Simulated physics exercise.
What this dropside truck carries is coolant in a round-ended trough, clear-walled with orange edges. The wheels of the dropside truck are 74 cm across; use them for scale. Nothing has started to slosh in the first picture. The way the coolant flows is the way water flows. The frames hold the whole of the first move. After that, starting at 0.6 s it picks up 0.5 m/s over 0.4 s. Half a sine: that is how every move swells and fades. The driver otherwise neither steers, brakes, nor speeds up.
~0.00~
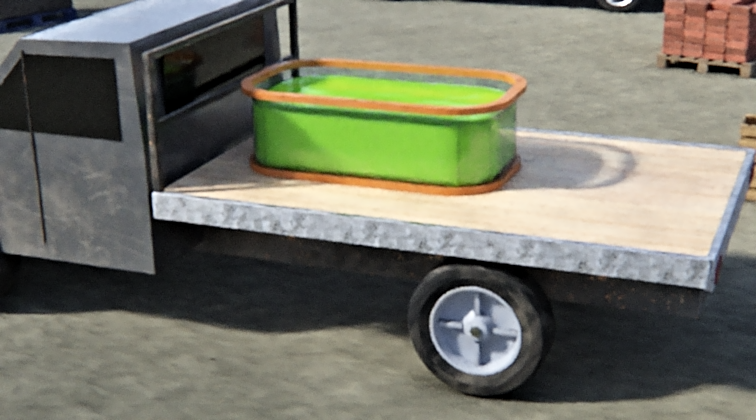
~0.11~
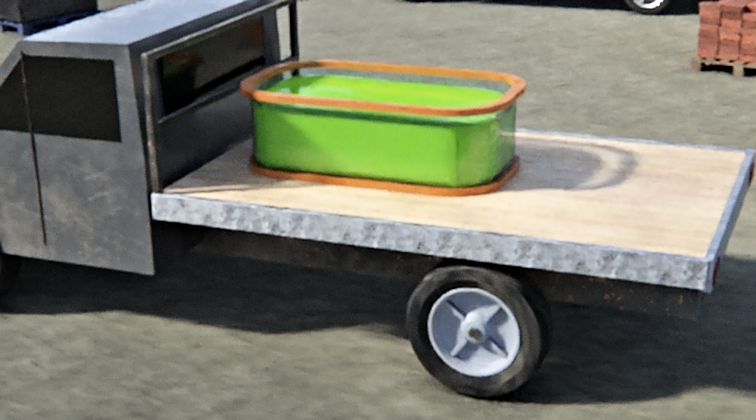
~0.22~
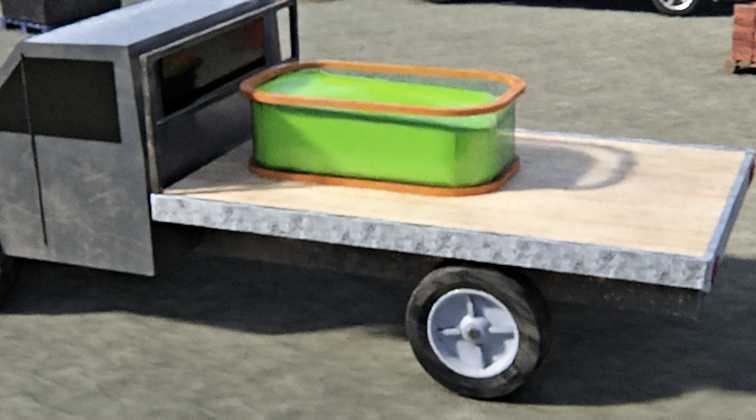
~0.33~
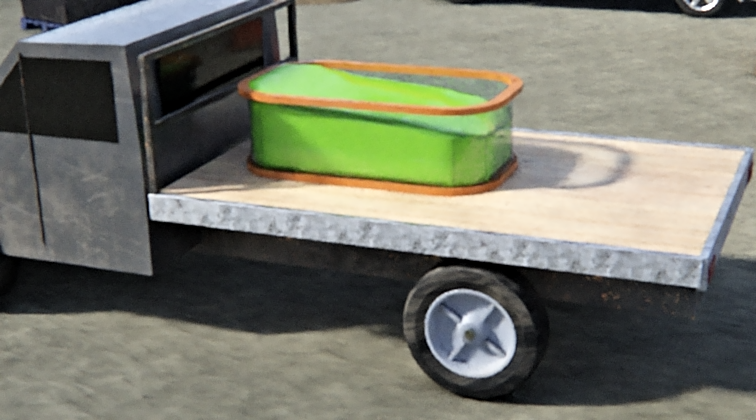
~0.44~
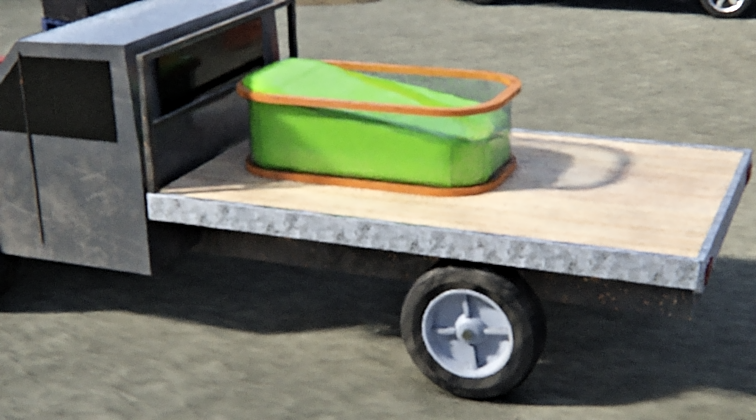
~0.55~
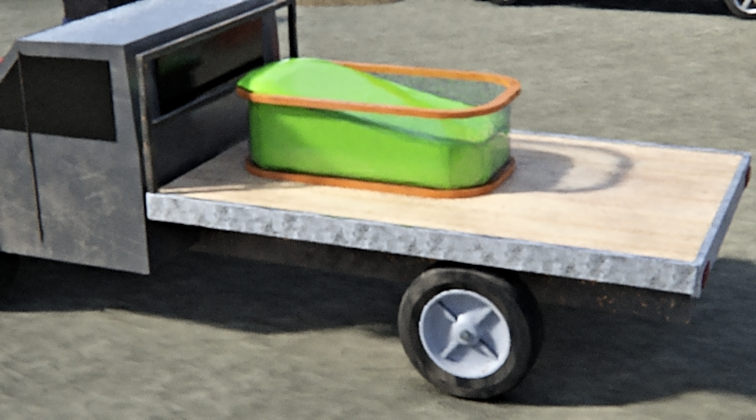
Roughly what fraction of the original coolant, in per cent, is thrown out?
About 9 in every hundred parts is thrown out.
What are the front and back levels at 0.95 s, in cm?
Front reads 32 centimetres, back reads 42 centimetres.
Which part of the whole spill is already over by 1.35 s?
Near 10 in a hundred.
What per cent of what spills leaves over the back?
30%.
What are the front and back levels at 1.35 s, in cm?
At the front the surface is at 22 cm, while at the back it is at 60 cm.
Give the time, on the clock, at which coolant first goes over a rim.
The first spill comes at around 0.9 s.
Then, 0.95 s in, the surface is 31 cm up at the front and 42 cm at the back; 1 per cent is out, over the front.
Then, 1.35 s in, the surface is 22 cm up at the front and 60 cm at the back; 1 per cent is out, over the front.
Then, 1.85 s in, the surface is 37 cm up at the front and 29 cm at the back; 5 per cent is out, over the back.
Then, 3.98 s in, 9 per cent is out, over the front and the back, 36 of 389 litres.
